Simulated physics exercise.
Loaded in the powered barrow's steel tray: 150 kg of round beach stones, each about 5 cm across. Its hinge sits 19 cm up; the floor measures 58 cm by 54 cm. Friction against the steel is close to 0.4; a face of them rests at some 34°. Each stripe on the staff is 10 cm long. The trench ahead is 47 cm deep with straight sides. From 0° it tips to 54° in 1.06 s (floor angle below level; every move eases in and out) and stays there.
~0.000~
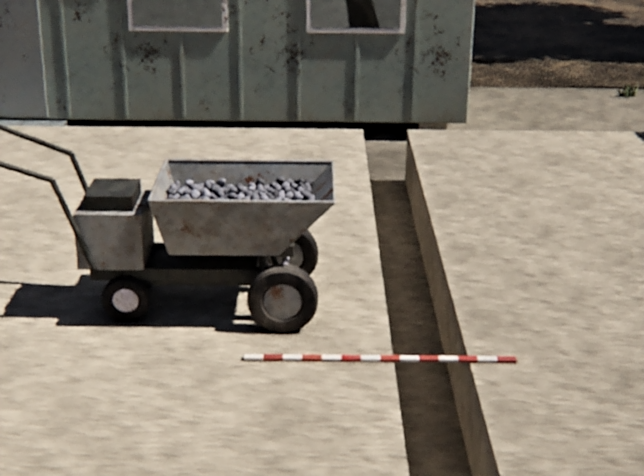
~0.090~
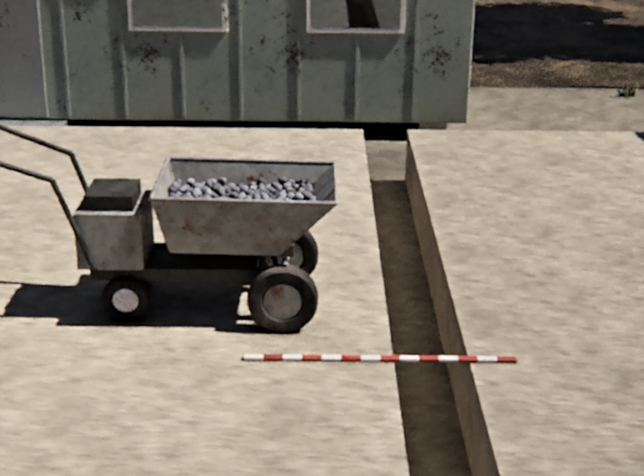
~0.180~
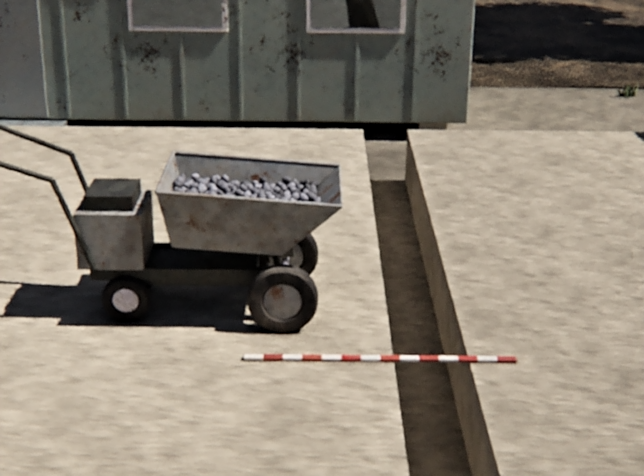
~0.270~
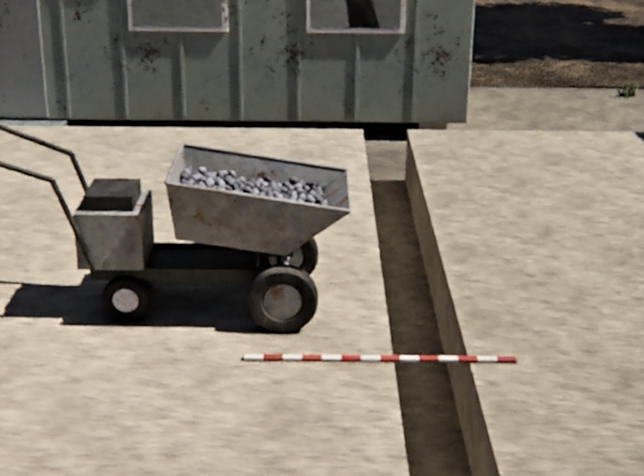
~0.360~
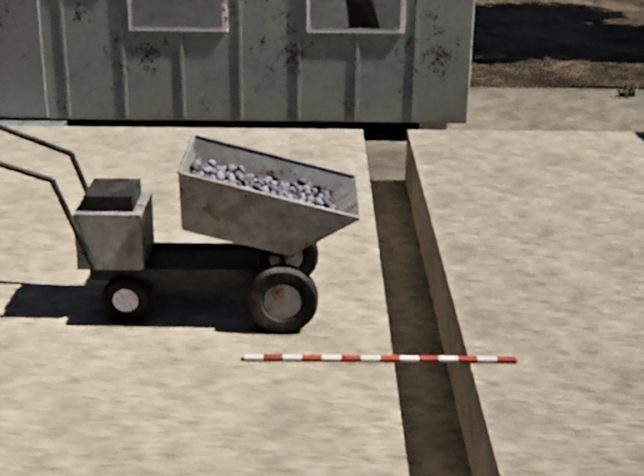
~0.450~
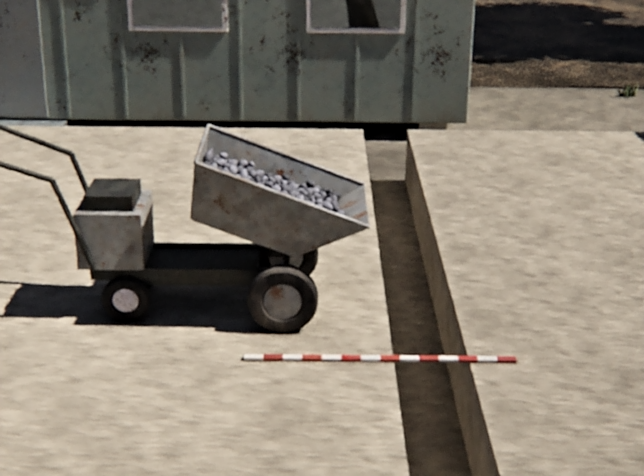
The grey metal tray on a small wheeled barrow, loaded with grey stones, slowly tilted down toward the right, its left end rising well up while the wheels stayed still beside a narrow trench.
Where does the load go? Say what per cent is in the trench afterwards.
Some 71 per cent of it.
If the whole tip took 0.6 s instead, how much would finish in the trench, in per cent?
Then about 60 per cent.
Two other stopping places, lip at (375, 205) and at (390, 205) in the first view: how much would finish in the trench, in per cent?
First some 40, then 25 per cent.
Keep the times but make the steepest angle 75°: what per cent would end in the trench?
In that case some 95 per cent.
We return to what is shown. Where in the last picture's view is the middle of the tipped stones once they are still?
Their middle is at about (423, 370).
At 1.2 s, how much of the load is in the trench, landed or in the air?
About 10 per cent by then.
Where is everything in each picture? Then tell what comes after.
The first picture shows lip at (335, 203), floor tilted 0°, highest stones at (239, 190).
The second picture shows lip at (337, 204), floor tilted 1°, highest stones at (225, 190); the stones move at 0.2 m/s on average.
In the third picture, the tray is at 4°, its lip at (342, 207); the top of the load is at (203, 186); the stones move at 0.4 m/s on average.
The fourth picture shows lip at (350, 211), floor tilted 9°, highest stones at (198, 178); the stones move at 0.5 m/s on average.
The fifth picture shows lip at (360, 218), floor tilted 14°, highest stones at (204, 171); the stones move at 0.6 m/s on average.
In the sixth picture, the tray is at 21°, its lip at (369, 227); the top of the load is at (212, 161); the stones move at 0.7 m/s on average.
After 0.8 s the floor is at 46°; 100 % in the tray; the foremost stones are at (370, 247).
After 1.2 s the floor is at 54°; 89 % in the tray, 10 % in the trench; the foremost stones are at (443, 298).
After 1.5 s the floor is at 54°; 57 % in the tray, 38 % in the trench, 6 % past the trench; the foremost stones are at (505, 303).
After 3.5 s the floor is at 54°; 22 % in the tray, 71 % in the trench, 7 % past the trench; the foremost stones are at (591, 301).
